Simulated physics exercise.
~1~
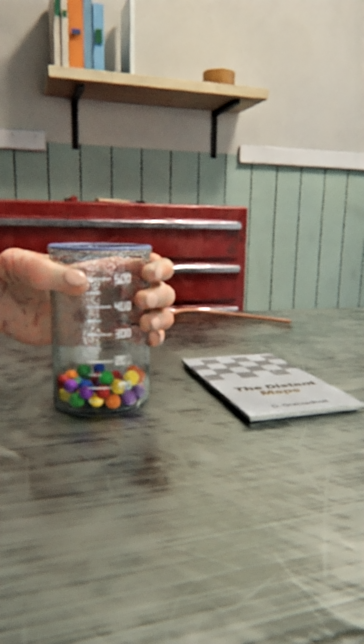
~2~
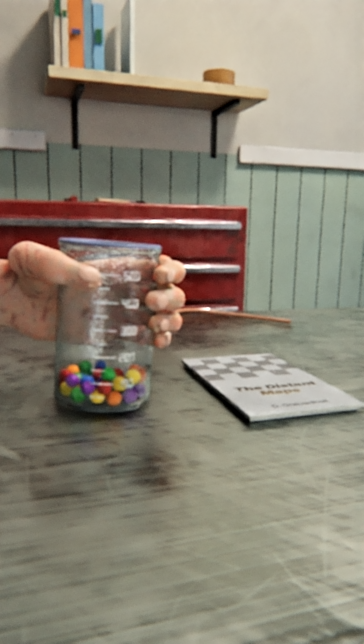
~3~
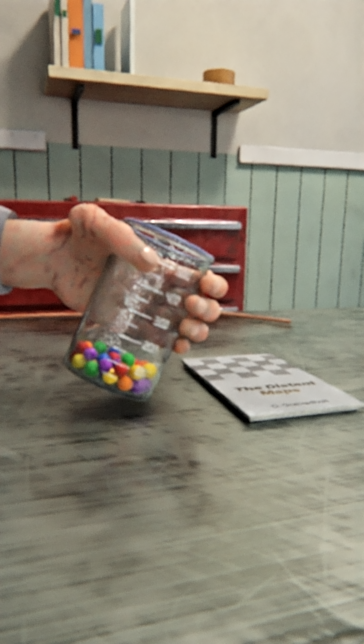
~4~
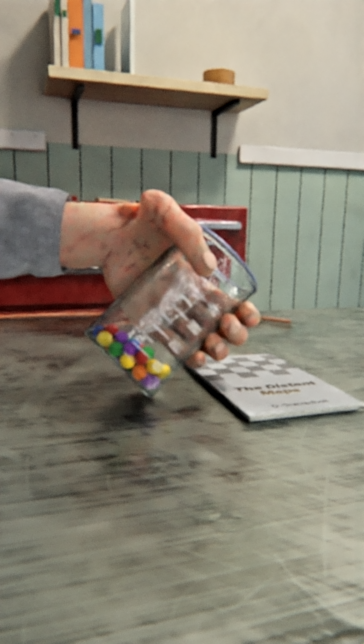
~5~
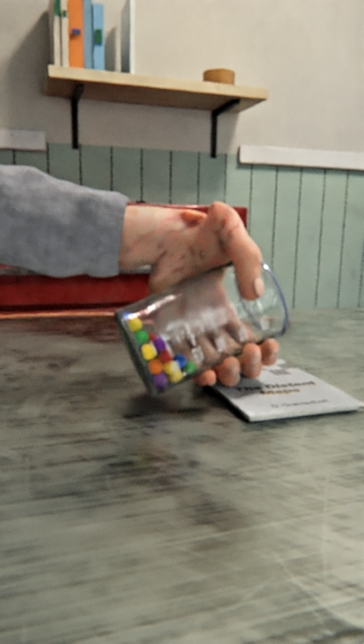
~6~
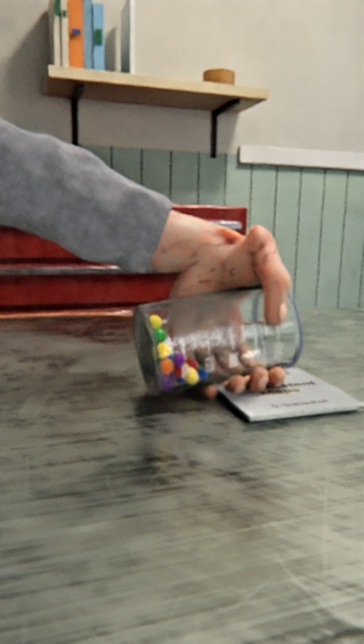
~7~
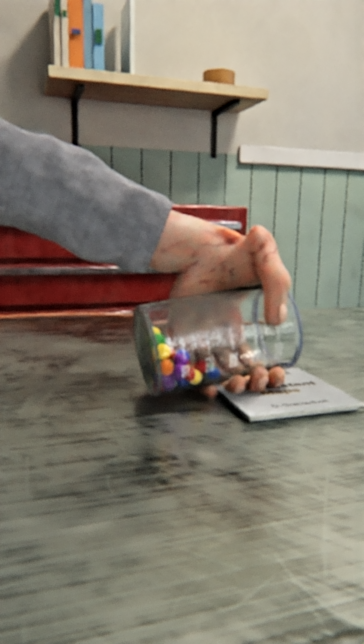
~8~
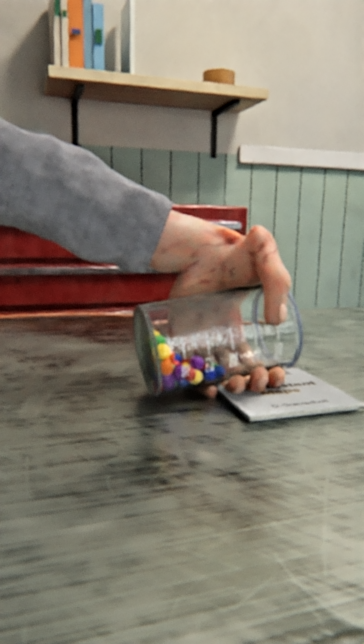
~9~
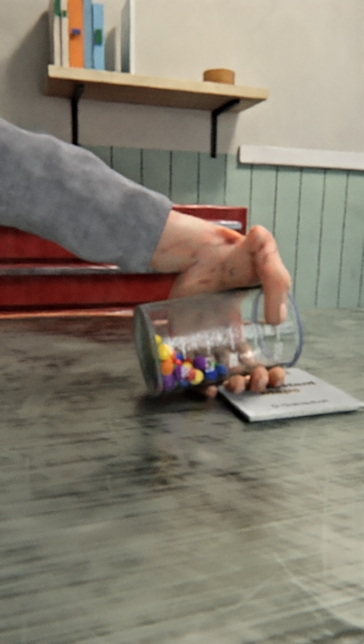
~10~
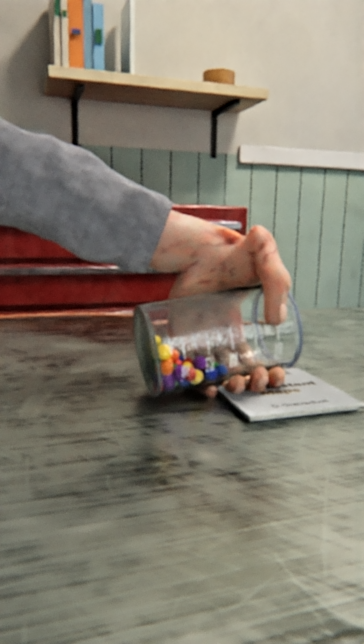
On a worn tabletop, a hand tips a beaker of colourful beads rightward onto a book, spilling none.
